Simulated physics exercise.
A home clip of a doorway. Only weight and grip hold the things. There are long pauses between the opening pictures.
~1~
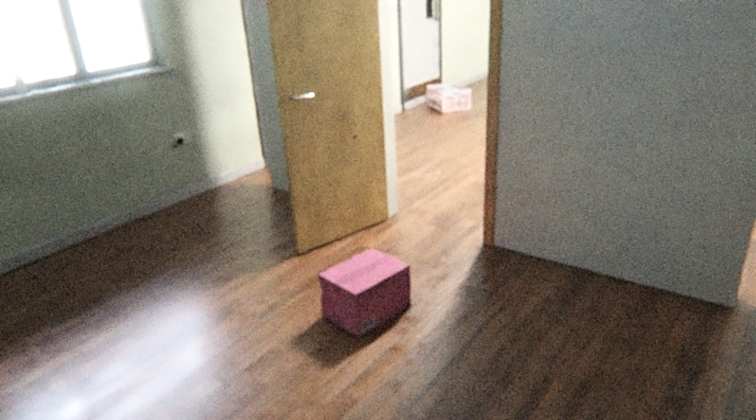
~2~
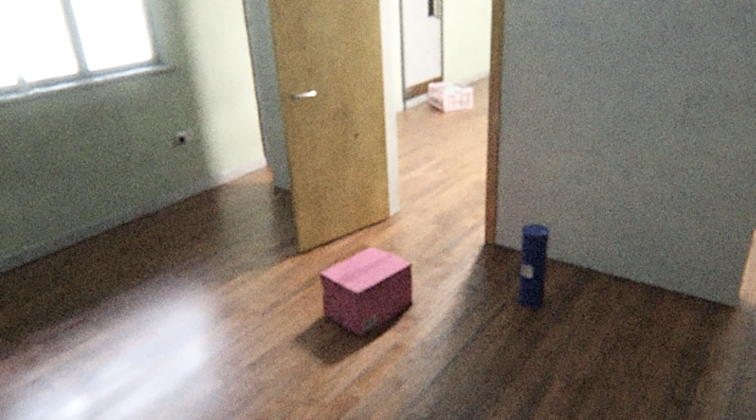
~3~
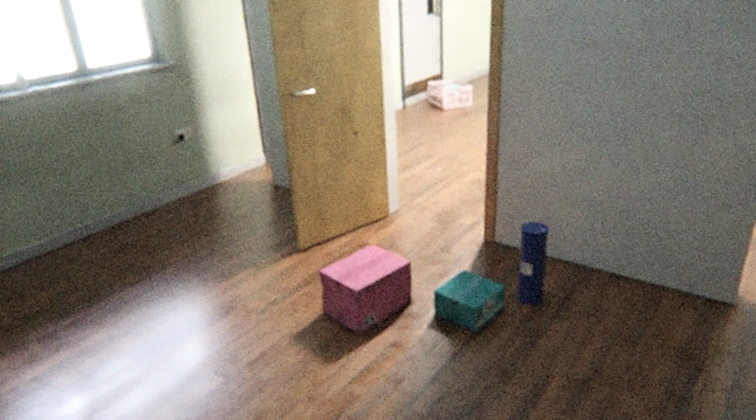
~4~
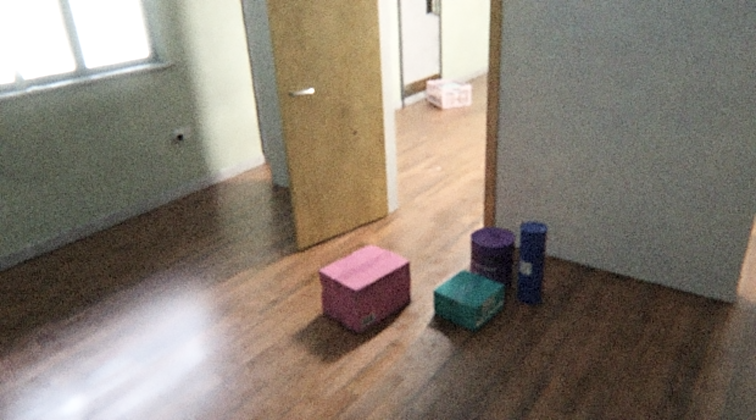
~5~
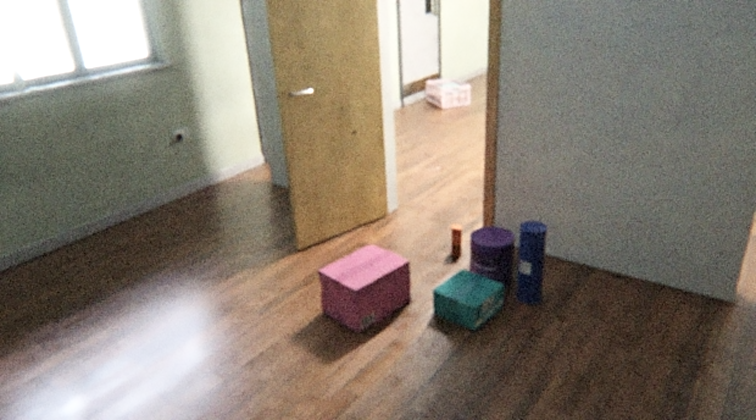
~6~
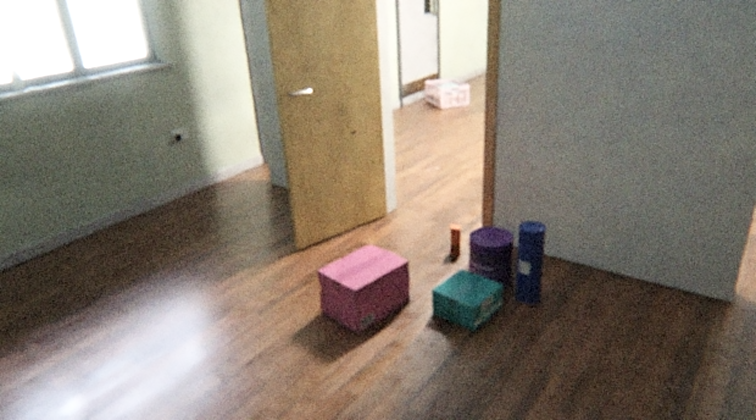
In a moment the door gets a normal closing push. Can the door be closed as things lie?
Outcome: The door reaches the frame.
Then, 0.80 s on from there, door at 67°.
Then, 1.40 s on from there, door at 20°; orange carton shifted about its own width near (461, 238).
Then, 1.70 s on from there, door at 0°; orange carton turned 6° from how it was put near (488, 230).
In the end, door at 0°; toppled on the floor, orange carton; the other 4 unmoved. At the end, from the last picture's camera, orange carton near (506, 244).
